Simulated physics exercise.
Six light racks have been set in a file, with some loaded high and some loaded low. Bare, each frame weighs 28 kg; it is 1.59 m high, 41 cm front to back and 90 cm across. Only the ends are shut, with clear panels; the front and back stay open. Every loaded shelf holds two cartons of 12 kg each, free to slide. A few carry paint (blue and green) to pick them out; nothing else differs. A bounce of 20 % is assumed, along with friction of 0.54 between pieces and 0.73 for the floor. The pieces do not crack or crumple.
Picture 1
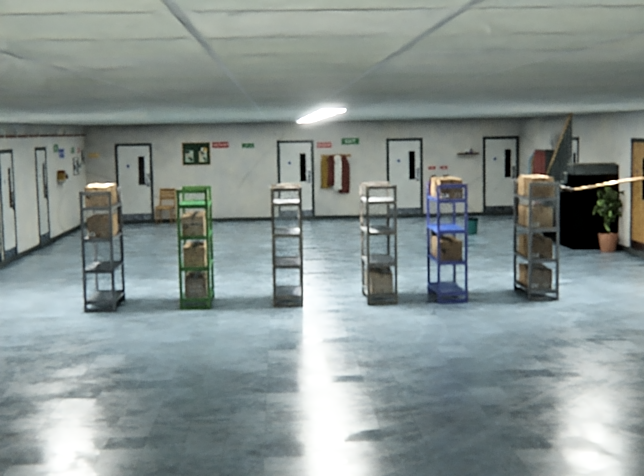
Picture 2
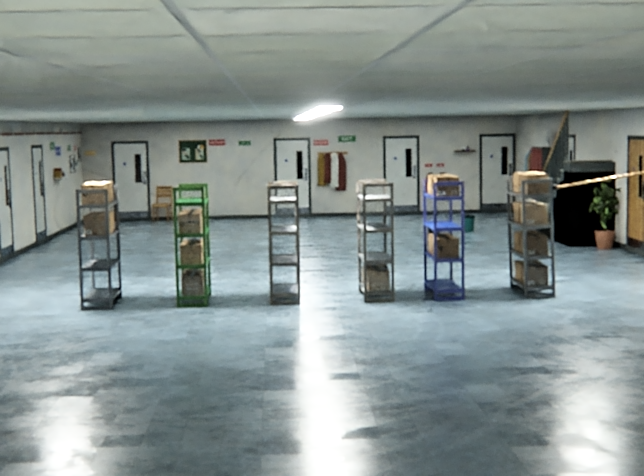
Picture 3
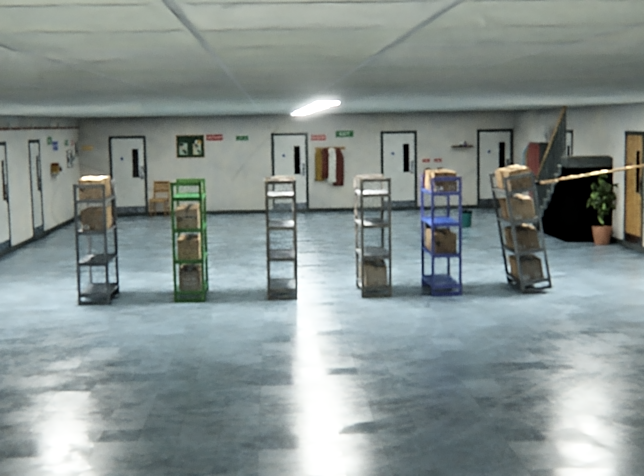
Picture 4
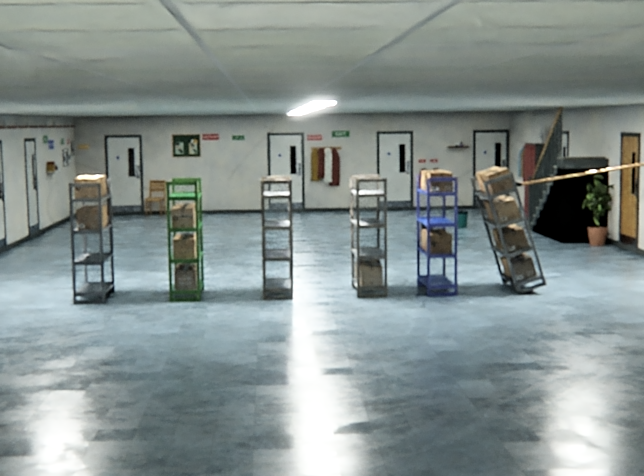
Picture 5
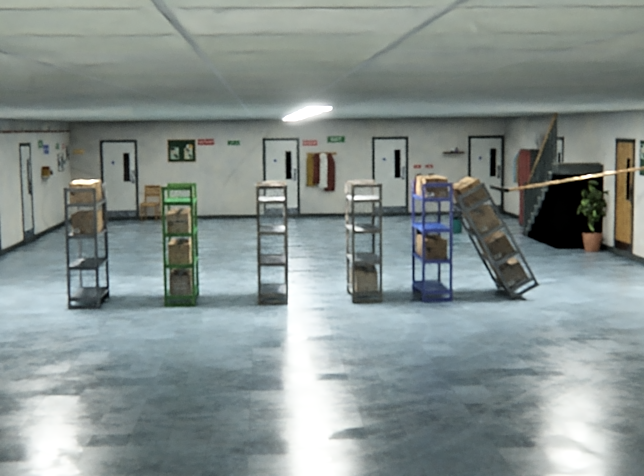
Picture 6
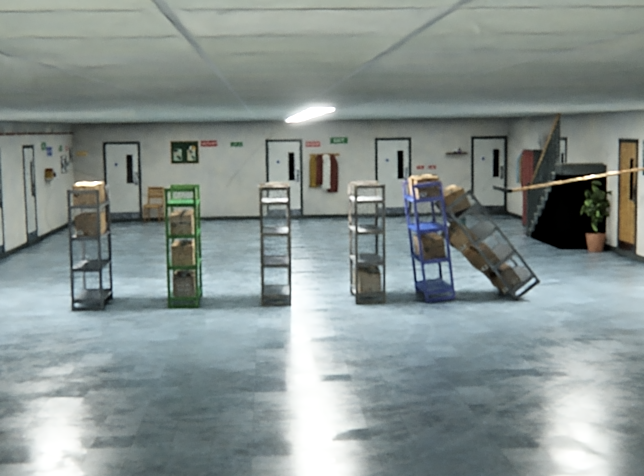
A pole pushes the rightmost rack leftward until it leans against the blue rack, tilting it slightly.
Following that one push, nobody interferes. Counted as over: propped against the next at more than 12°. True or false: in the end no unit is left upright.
False.
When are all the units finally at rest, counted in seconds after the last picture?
Around 3.0 s.
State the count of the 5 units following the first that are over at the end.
Count: 4.
Then, 0.59 s on from the sixth picture, 6 cartons spilt or dropped; 2 of the 5 other units over; blue unit tipped 32°.
Then, 1.71 s on from the sixth picture, 10 cartons spilt or dropped; 4 of the 5 other units over; blue unit tipped 64°; green unit tipped 15°.
Finally, 14 cartons spilt or dropped; 4 of the 5 other units over; blue unit tipped 65°; green unit tipped 37°. One left standing. Seen by the last camera, middles, blue unit near (374, 261), green unit near (146, 248).
